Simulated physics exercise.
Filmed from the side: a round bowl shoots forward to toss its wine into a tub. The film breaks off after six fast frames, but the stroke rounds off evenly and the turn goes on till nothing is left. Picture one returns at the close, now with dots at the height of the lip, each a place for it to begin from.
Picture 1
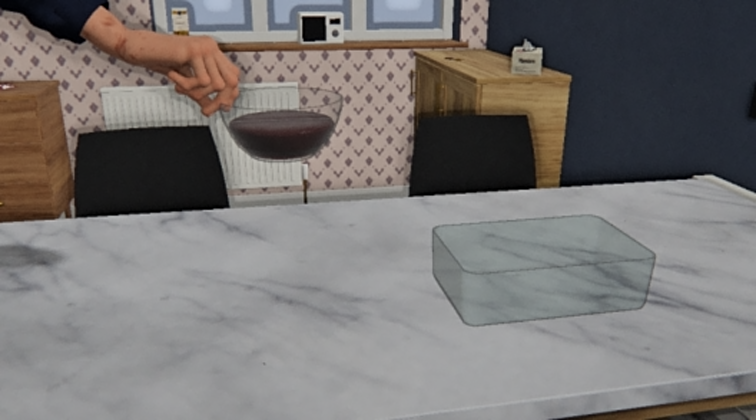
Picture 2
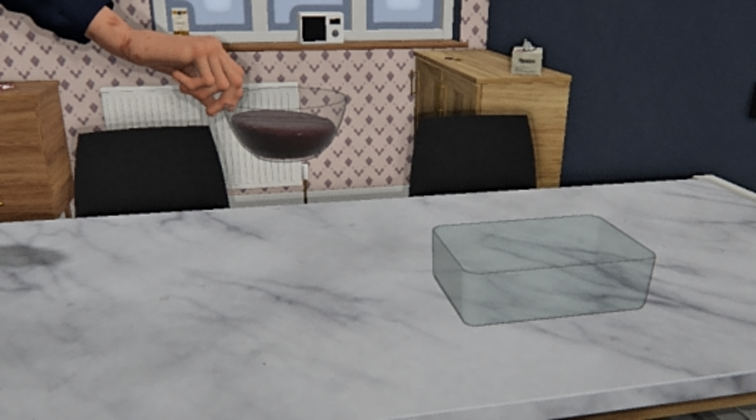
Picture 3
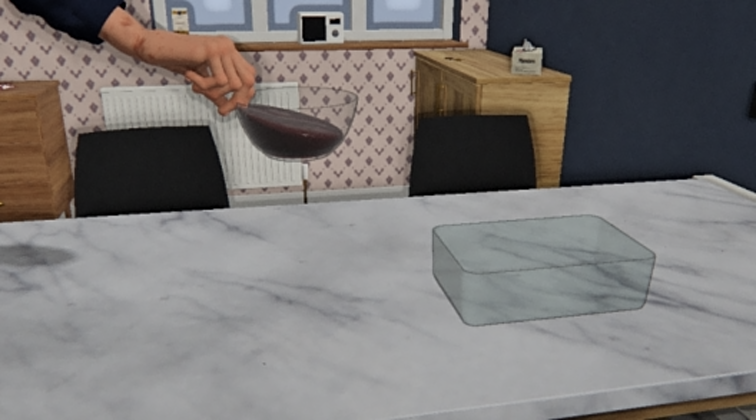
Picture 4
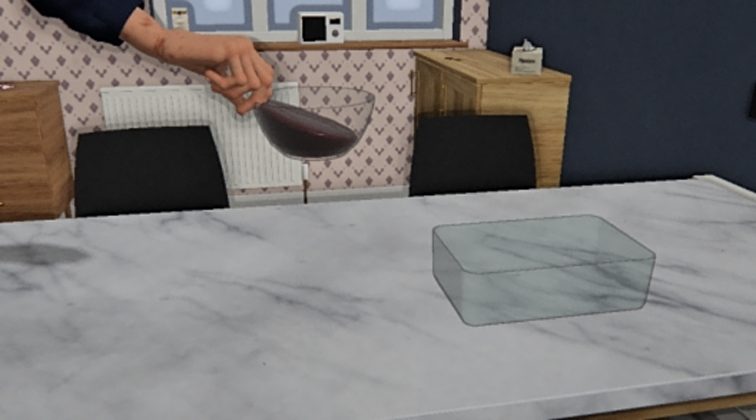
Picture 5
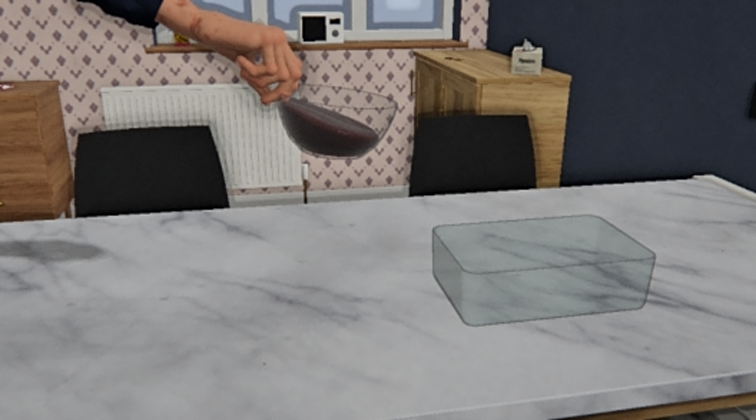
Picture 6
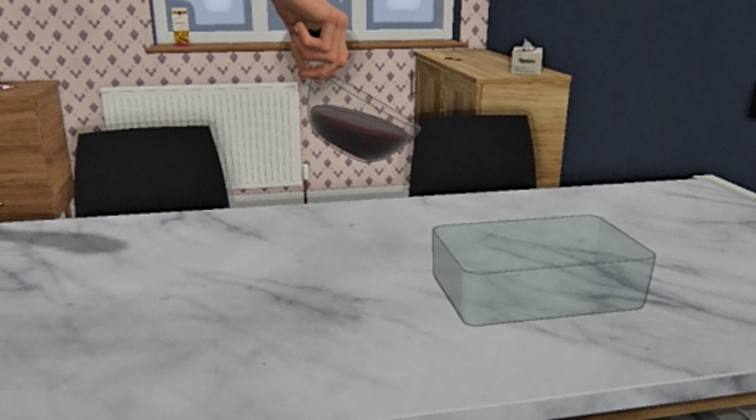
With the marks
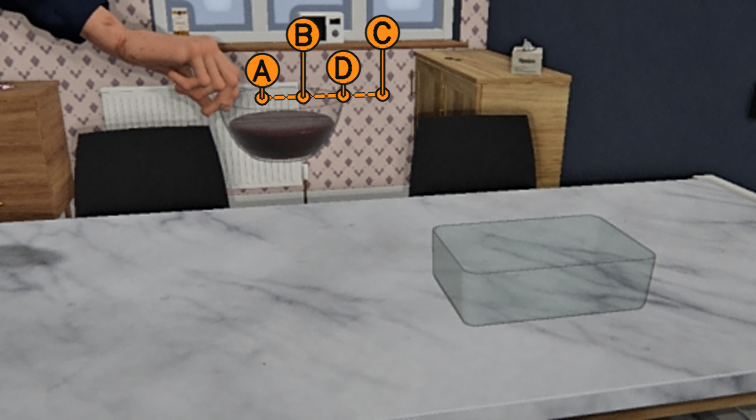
Glass bowl of dark red liquid moving right in a person's hand, then tilting rightward above a marble table with a clear tub.
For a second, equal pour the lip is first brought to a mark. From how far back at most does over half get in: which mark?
B.
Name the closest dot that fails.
It is A.
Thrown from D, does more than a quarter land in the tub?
Yes, it does.
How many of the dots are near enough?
Three of the four.
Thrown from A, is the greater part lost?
Yes.
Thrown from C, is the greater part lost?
No, not at all.
In orange, A at (262, 98); B at (303, 96); C at (382, 94); D at (343, 95).
With A, about 15 % lands in the tub, 81 % falls short and 4 % goes beside or beyond.
With B, about 63 % lands in the tub, 25 % falls short and 12 % goes beside or beyond.
With C, about 77 % lands in the tub, 4 % falls short and 19 % goes beside or beyond.
With D, about 79 % lands in the tub, 6 % falls short and 15 % goes beside or beyond.
